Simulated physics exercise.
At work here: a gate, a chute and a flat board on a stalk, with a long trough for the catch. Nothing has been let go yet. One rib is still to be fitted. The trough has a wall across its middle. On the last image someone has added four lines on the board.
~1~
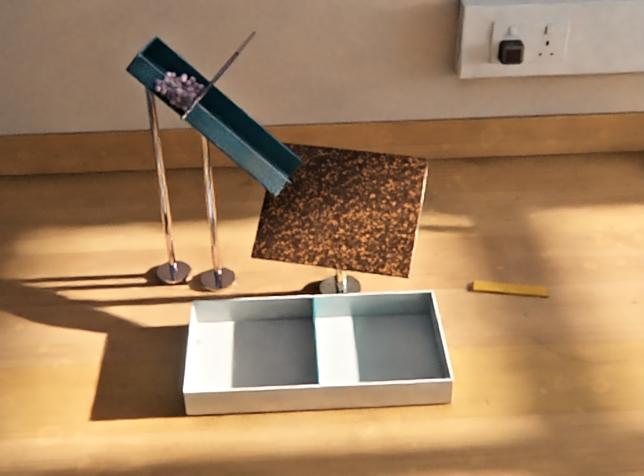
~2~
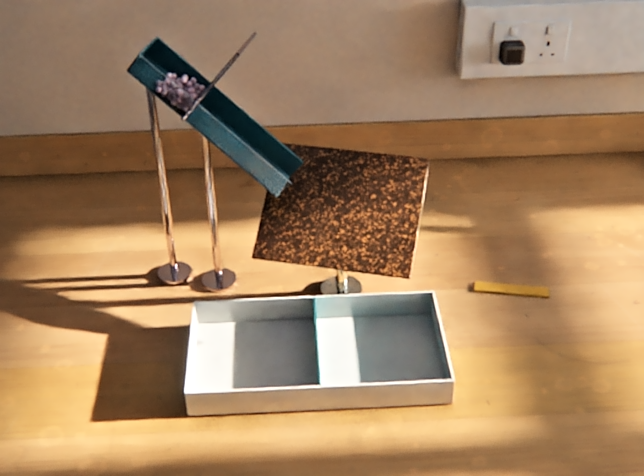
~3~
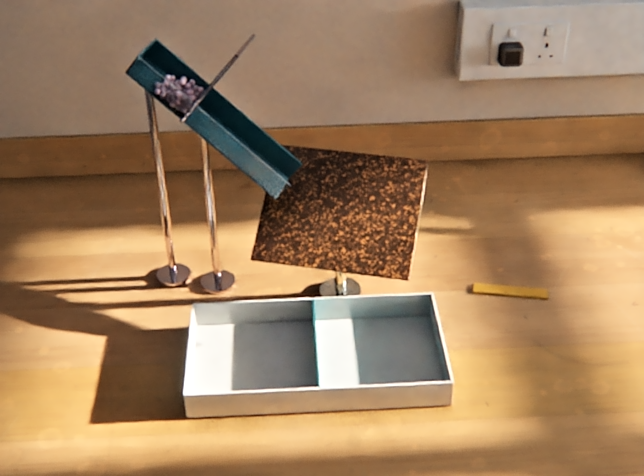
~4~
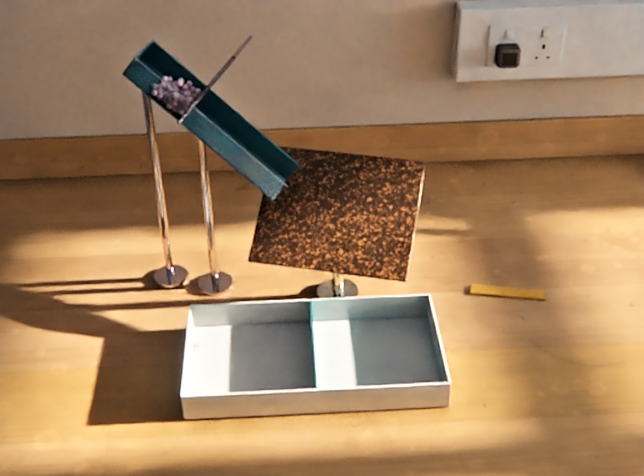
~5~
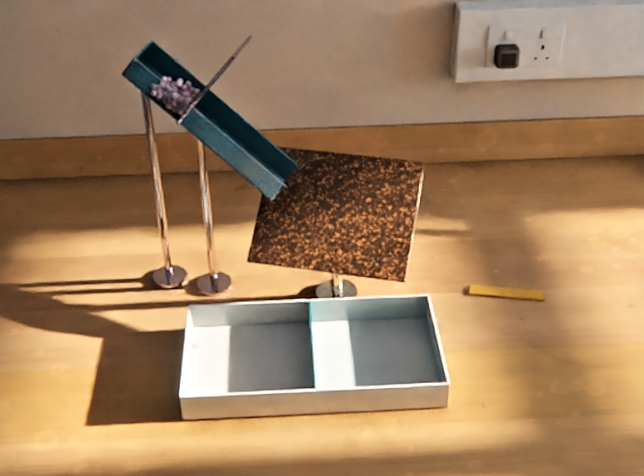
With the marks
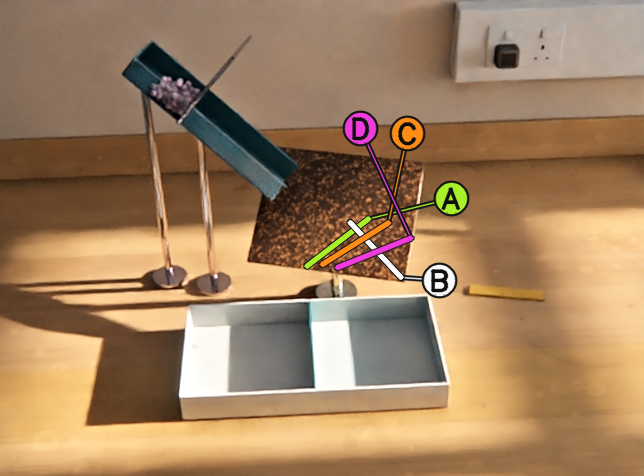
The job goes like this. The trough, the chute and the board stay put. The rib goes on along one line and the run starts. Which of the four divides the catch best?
Take D.
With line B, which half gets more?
More lands on the right.
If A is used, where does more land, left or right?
More lands on the left.
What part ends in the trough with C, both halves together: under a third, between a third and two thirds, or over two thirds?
Over two thirds.
On the marked copy, line A from (368, 218) to (306, 266); line B from (350, 222) to (401, 277); line C from (388, 222) to (322, 264); line D from (410, 238) to (337, 267).
Choosing A, of what is caught, nearly all in the left half, a small part in the right.
Choosing B, of what is caught, a small part in the left half, most in the right.
Choosing C, of what is caught, most in the left half, a small part in the right.
Choosing D, of what is caught, about half in the left half, about half in the right.
